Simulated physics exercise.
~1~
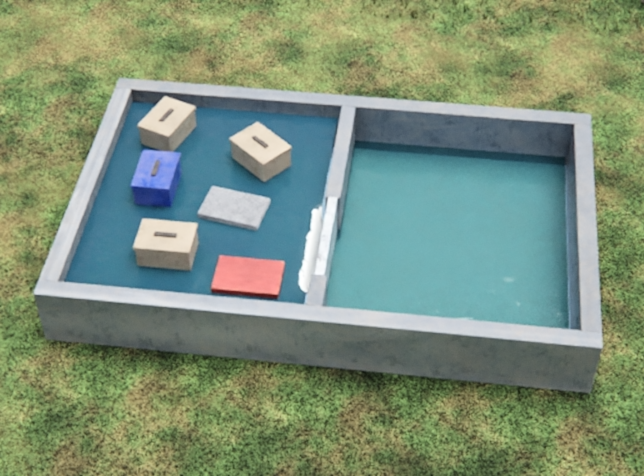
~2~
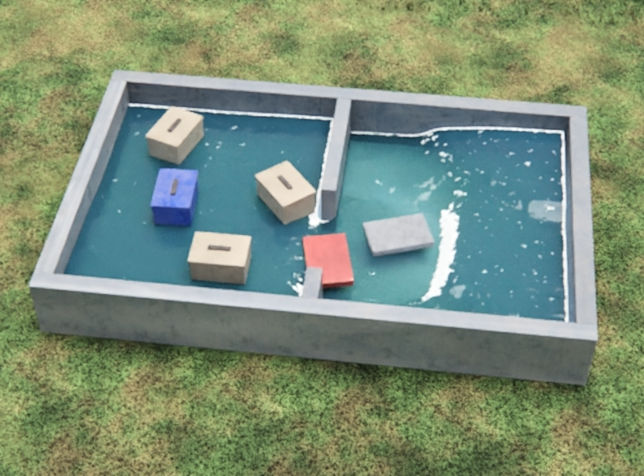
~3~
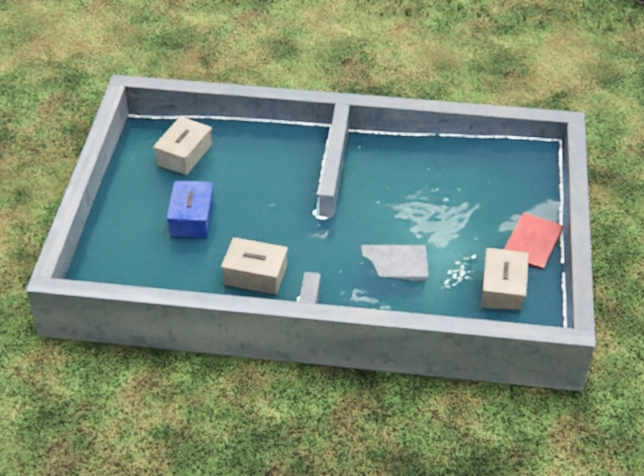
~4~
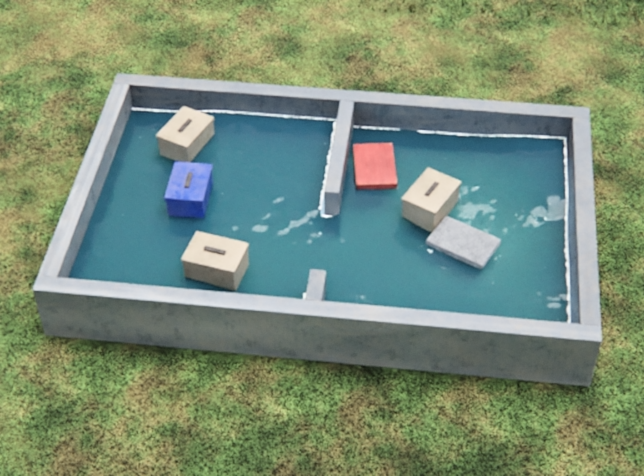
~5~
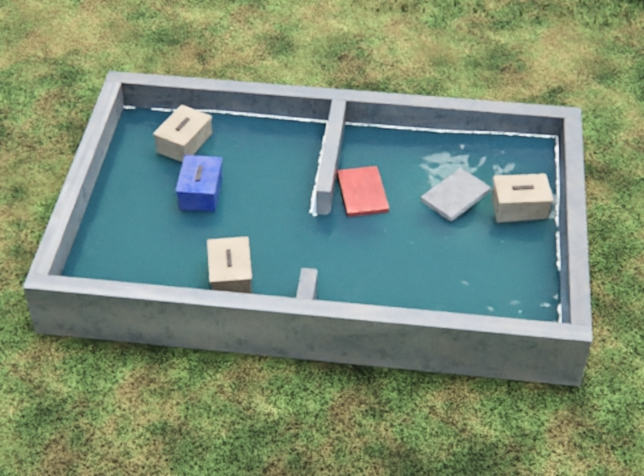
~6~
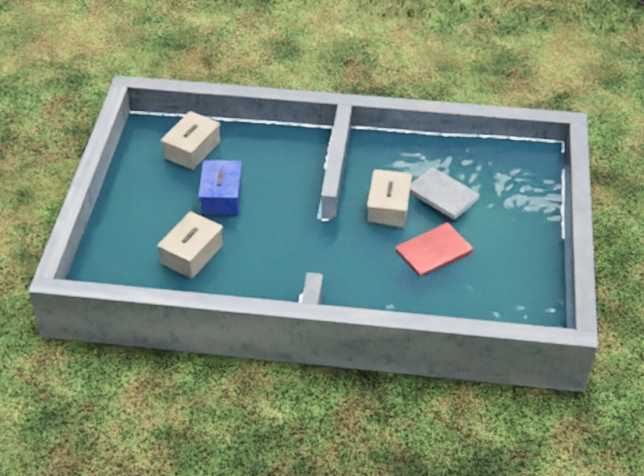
Water surges through a divider gap, carrying three floating blocks right while the others stay left.
